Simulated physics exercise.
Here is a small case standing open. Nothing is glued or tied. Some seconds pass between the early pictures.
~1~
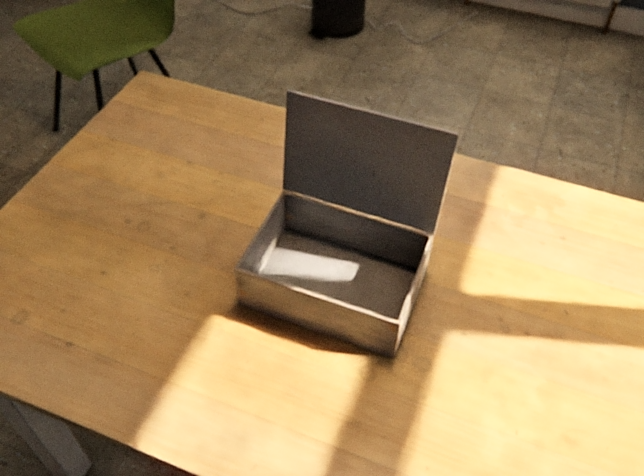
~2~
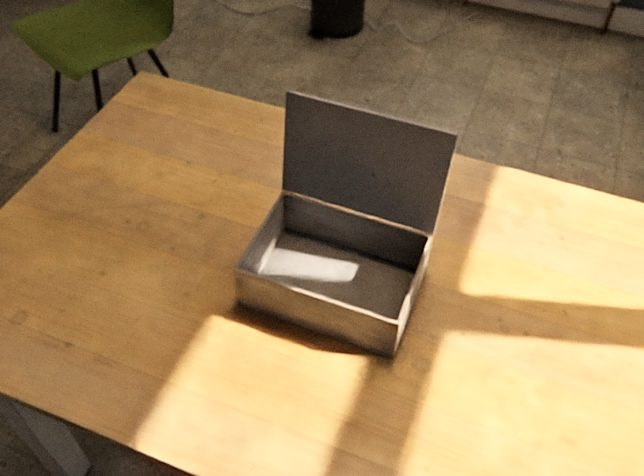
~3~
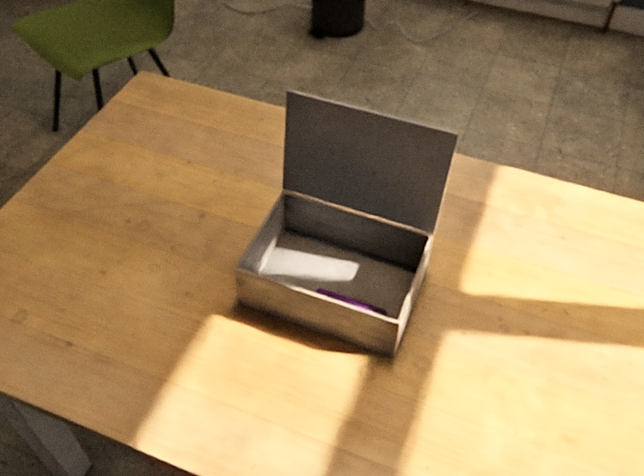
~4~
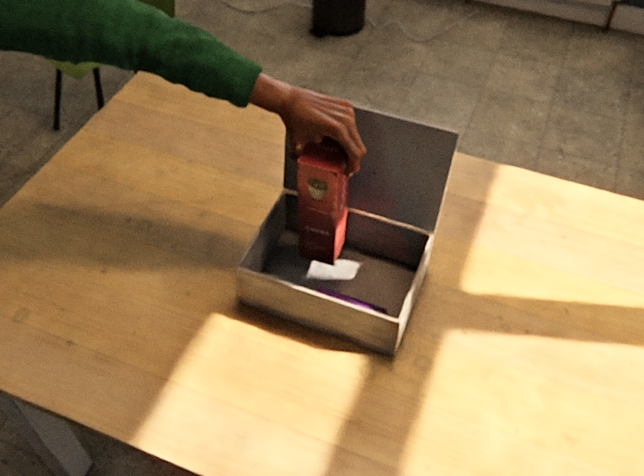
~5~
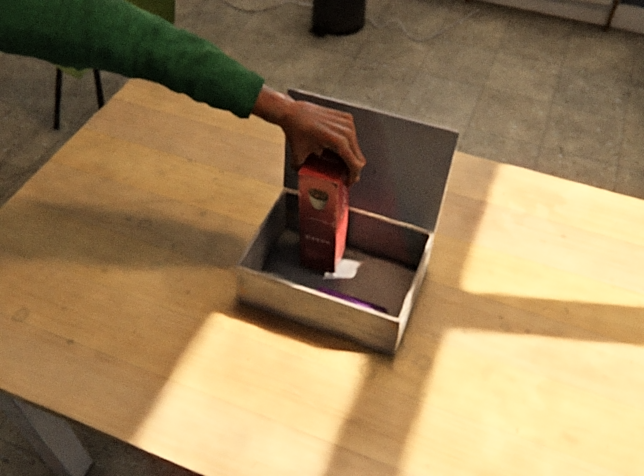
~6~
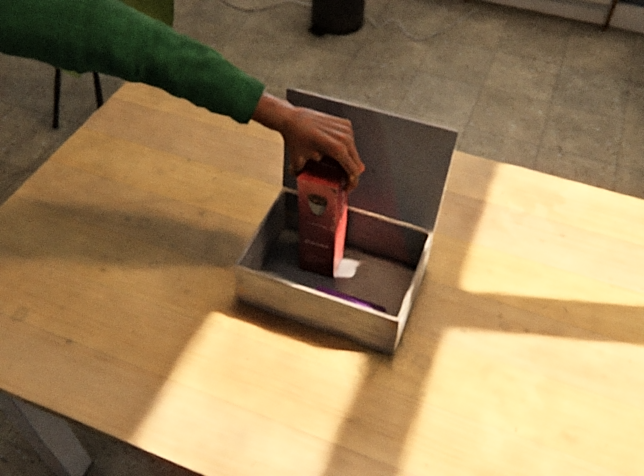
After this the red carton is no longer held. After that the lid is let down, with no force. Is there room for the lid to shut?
Here the lid stays ajar.
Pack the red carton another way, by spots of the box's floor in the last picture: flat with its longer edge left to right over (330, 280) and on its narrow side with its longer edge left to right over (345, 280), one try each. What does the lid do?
First try: It sits on the rim; second try: It sits on the rim.
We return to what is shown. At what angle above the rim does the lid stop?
About 80°.
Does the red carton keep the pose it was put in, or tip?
The red carton keeps its pose.
Then, 1.10 s after the last picture, lid starting down.
Then, 1.40 s after the last picture, lid 81° above the rim.
Then, 3.90 s after the last picture, red carton resting near (323, 218).
At rest, lid 81° above the rim; both in place. Seen from the same camera at the end, red carton near (323, 218).
